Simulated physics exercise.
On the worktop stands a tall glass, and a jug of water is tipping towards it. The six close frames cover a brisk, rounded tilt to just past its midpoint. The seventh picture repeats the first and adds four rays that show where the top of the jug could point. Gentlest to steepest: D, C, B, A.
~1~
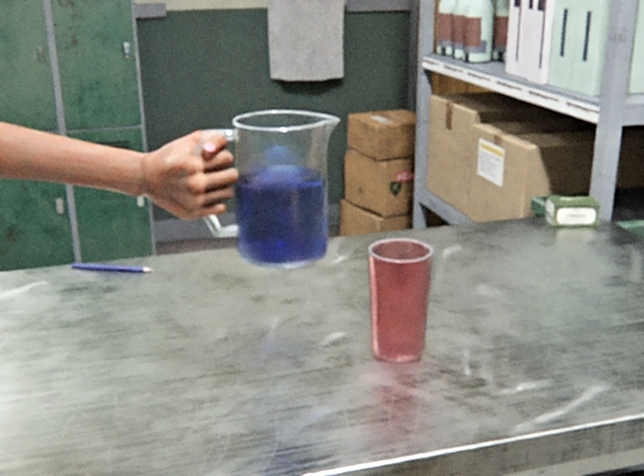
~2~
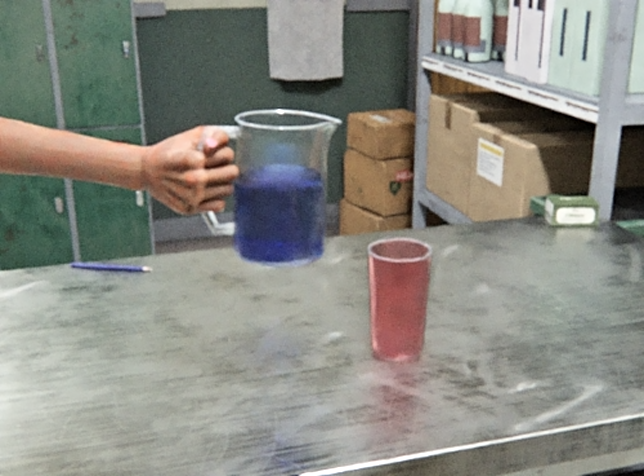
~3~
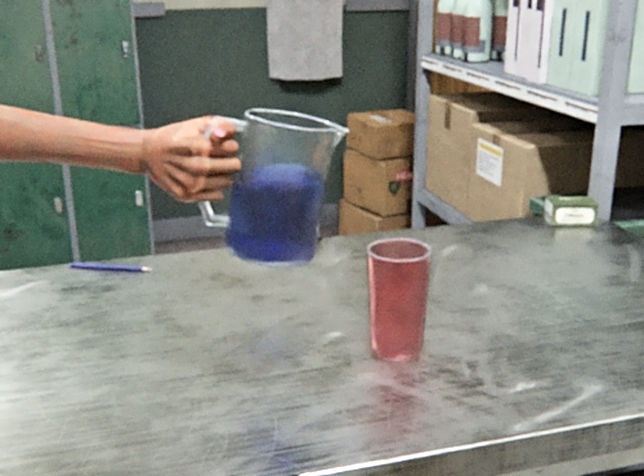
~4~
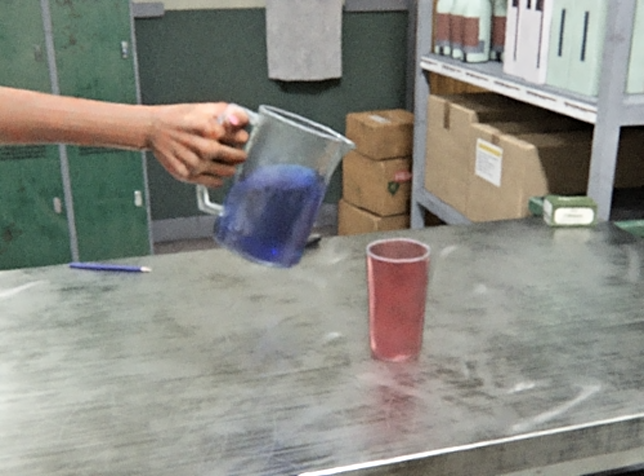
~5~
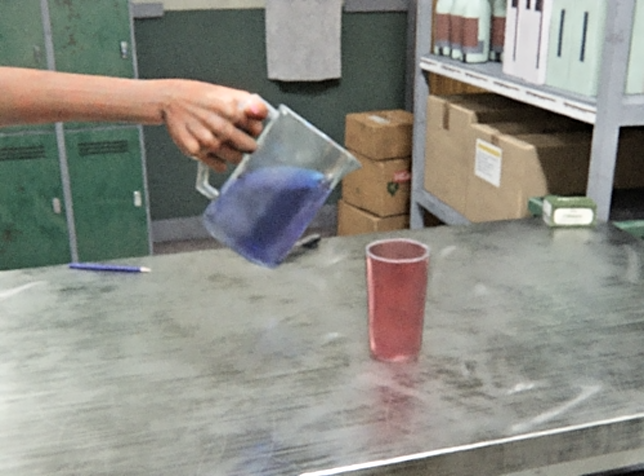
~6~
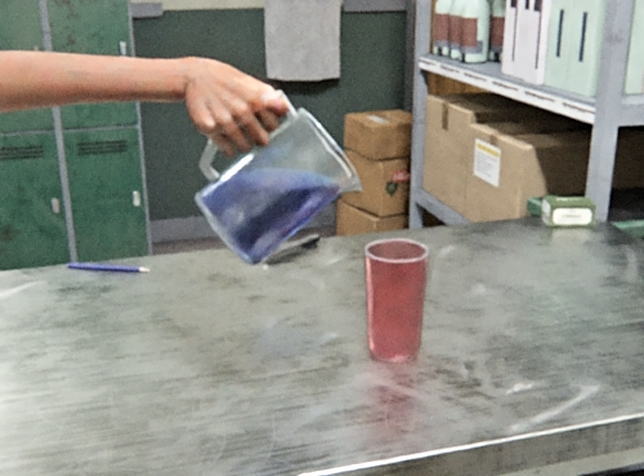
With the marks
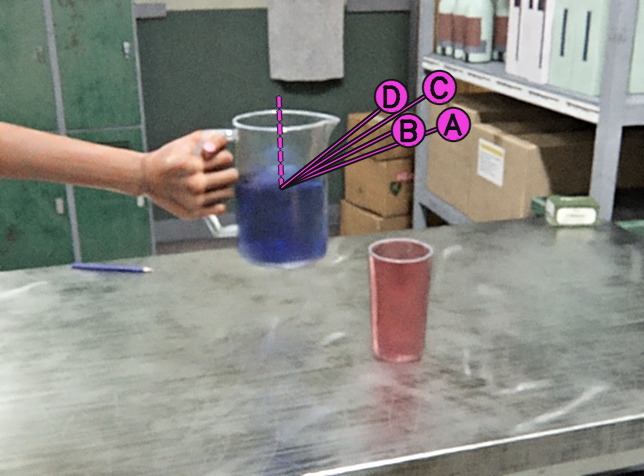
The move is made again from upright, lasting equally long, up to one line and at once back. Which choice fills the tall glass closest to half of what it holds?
A works best here.
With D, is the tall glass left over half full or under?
Under half.
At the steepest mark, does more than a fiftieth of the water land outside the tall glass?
No.
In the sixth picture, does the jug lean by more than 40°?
Yes.
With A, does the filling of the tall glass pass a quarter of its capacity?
Yes, clearly.
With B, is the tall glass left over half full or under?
Under half.
On the marked copy, A at (436, 129); B at (391, 132); C at (424, 96); D at (379, 110).
For tilt A, the tall glass ends with about 50 % of what it can hold.
For tilt B, the tall glass ends with about 32 % of what it can hold.
For tilt C, the tall glass ends with about 17 % of what it can hold.
For tilt D, the tall glass ends with about 7 % of what it can hold.
